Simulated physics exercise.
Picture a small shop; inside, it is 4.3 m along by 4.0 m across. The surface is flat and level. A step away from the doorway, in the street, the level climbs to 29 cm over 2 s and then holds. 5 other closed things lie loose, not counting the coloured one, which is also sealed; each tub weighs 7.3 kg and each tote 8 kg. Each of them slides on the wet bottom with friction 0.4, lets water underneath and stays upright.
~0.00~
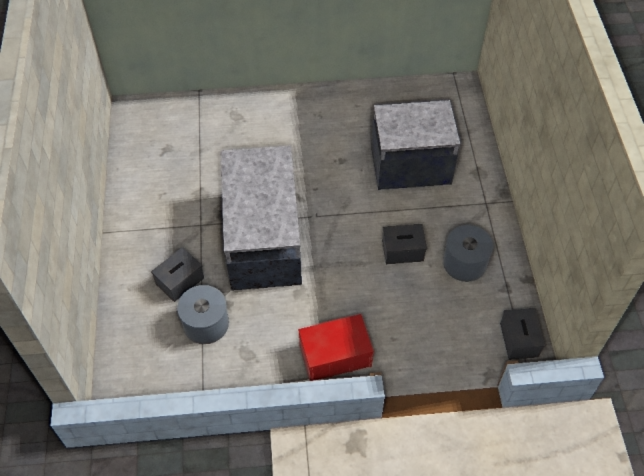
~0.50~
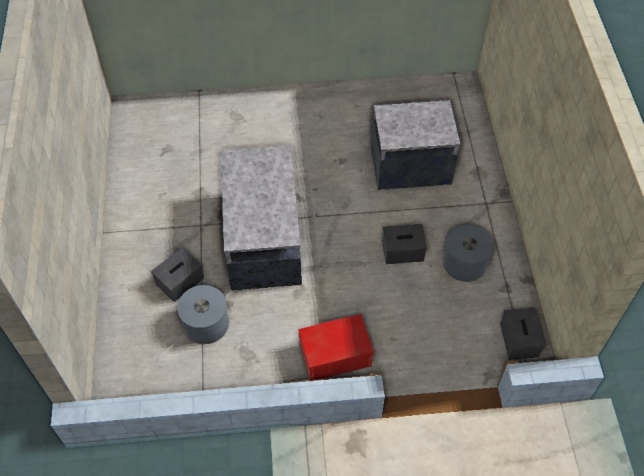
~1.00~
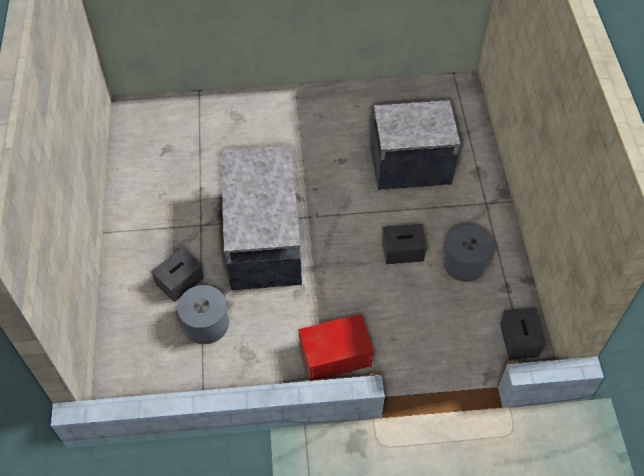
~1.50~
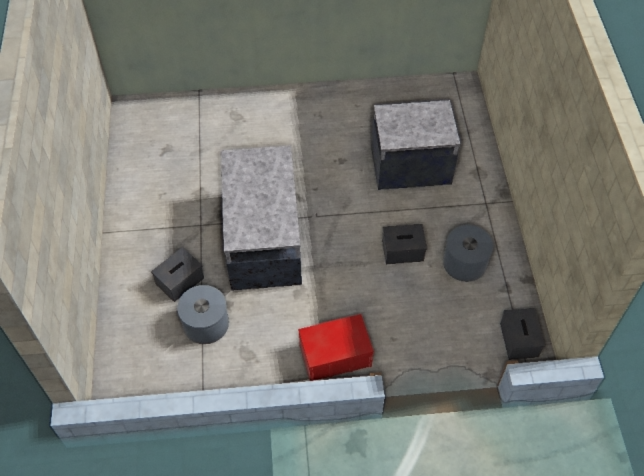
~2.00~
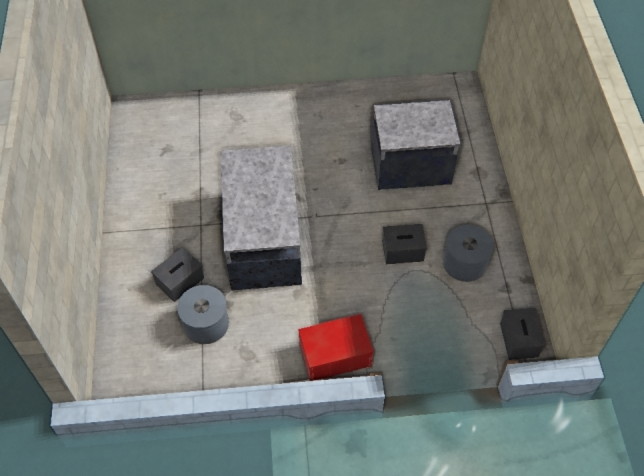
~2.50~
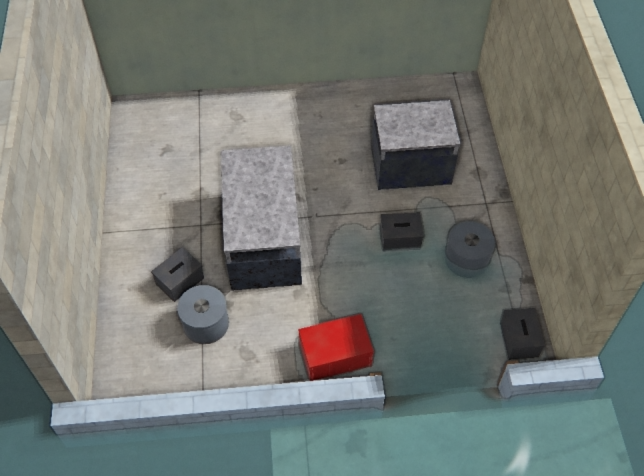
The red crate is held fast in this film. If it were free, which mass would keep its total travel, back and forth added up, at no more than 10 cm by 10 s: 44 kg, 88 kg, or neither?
To my eye, the smaller ballast is adequate.
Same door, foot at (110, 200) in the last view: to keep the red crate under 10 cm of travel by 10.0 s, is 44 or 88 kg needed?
The answer is that the lesser mass suffices.
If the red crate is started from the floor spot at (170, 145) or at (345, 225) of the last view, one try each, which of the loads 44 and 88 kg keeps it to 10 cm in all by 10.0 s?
First try the heavier suffices, second try the heavier suffices.
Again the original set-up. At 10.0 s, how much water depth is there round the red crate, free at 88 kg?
Something like 11 centimetres.
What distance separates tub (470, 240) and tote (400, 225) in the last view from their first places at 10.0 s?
Respectively 300 and 300 centimetres.
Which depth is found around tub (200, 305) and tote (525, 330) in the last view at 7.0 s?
2 and 8 cm.
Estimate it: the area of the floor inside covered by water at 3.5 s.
7.0 m2.
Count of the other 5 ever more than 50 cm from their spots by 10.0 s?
That comes to 5.
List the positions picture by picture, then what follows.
In the first frame, the red crate at (336, 340) rests on the ground; 0.0 m2 under water; 0 of 6 have shifted.
In the second frame, the red crate at (336, 340), on the bottom; water covers 0.0 m2; 0 of 6 have shifted.
In the third frame, the red crate at (336, 340) rests on the ground; 0.0 m2 under water; 0 of 6 have shifted.
In the fourth frame, the red crate at (336, 340) rests on the ground; 0.1 m2 under water; 0 of 6 have shifted.
In the fifth frame, the red crate at (336, 340) rests on the ground; water covers 1.1 m2; 0 of 6 have shifted.
In the sixth frame, the red crate at (336, 340), on the bottom; 2.8 m2 under water; 1 of 6 have shifted.
After 3.5 s the red crate would be 0 cm from its start with 44 kg and 0 cm from its start with 88 kg; 5 cm of water round it then.
After 4.5 s the red crate would be 0 cm from its start with 44 kg and 0 cm from its start with 88 kg; 4 cm of water round it then.
After 7.0 s the red crate would be 0 cm from its start with 44 kg and 0 cm from its start with 88 kg; 5 cm of water round it then.
After 10.0 s the red crate would be 0 cm from its start with 44 kg and 0 cm from its start with 88 kg; 11 cm of water round it then.
